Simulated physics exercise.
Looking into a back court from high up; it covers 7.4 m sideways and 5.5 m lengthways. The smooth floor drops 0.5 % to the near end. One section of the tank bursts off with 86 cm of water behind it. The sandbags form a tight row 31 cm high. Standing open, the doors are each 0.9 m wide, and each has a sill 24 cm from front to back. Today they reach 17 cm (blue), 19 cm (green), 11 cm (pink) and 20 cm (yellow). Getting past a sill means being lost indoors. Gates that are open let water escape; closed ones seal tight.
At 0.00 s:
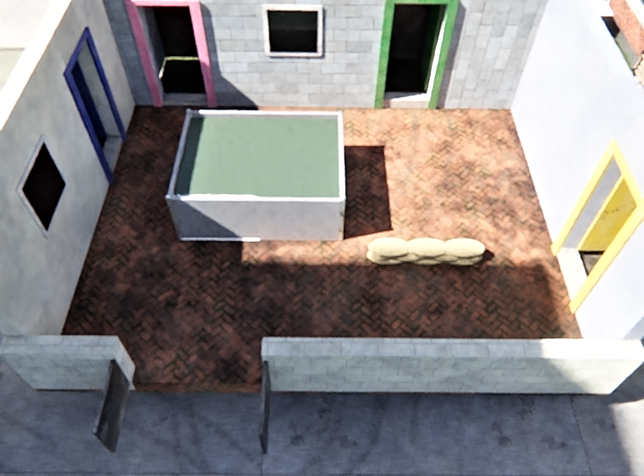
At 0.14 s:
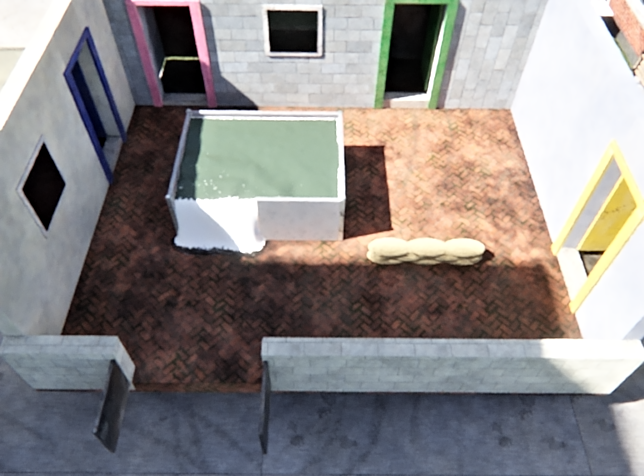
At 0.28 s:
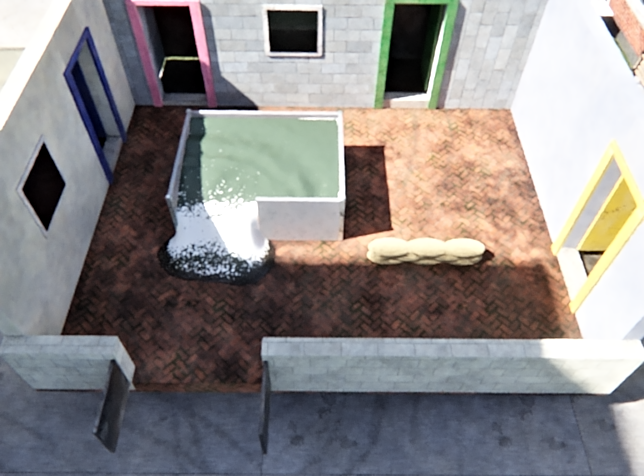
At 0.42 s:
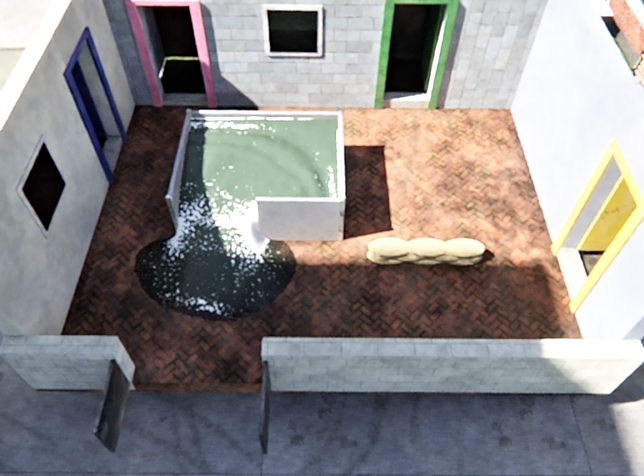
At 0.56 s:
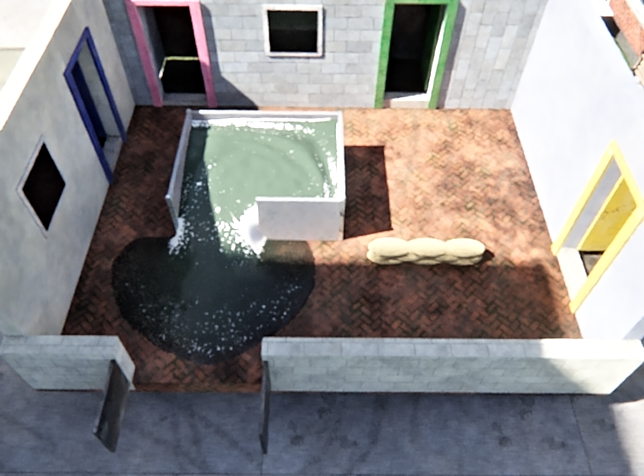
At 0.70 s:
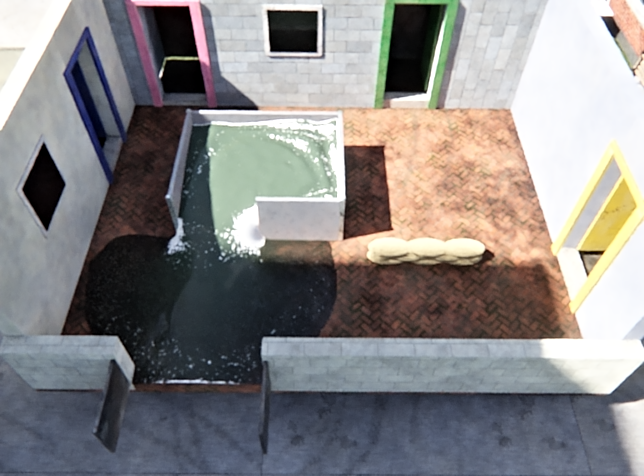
The clip opens on a high view of a walled brick courtyard, with still green water filling a pale tank. The left part of the tank's near side gives way, and white, foaming water pours out. A dark pool spreads across the bricks toward the open gateway while ripples cross the tank.
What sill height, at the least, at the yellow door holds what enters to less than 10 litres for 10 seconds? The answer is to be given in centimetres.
A height of roughly 5.5 cm.
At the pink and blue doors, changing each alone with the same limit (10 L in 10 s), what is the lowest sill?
About 11.5 cm at pink and 6.5 cm at blue.
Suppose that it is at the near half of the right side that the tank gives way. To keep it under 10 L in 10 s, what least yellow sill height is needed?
Then the minimum is about 24 cm.
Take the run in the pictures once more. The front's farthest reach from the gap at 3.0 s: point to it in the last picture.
Look about (593, 369) in the last picture.
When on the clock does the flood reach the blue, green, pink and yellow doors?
Blue 3.2 s, green 8.0 s, pink 4.0 s, yellow 3.4 s.
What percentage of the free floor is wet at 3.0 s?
40 %.
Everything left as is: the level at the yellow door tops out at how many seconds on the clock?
Roughly 4.0 s.
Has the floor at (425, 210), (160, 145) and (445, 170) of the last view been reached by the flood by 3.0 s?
First bone-dry, second bone-dry, third bone-dry.
After 1.4 s water covers 25 % of the floor, deepest (52 cm) near (52, 365); it has not reached the yellow door.
After 3.0 s water covers 40 % of the floor, deepest (30 cm) near (52, 365); it has not reached the yellow door.
After 10.0 s water covers 85 % of the floor, deepest (11 cm) near (52, 365); 4 cm at the yellow door, 0 litres in over its 20 cm sill.
At the yellow door as built, the water arrived by 3.4 s and peaked near 9 cm at 4.2 s.
With a sill of 5 cm, 15 litres would have come in within the 10 s; with 6.5 cm, 5 litres. So under 10 litres takes about 5.5 cm.
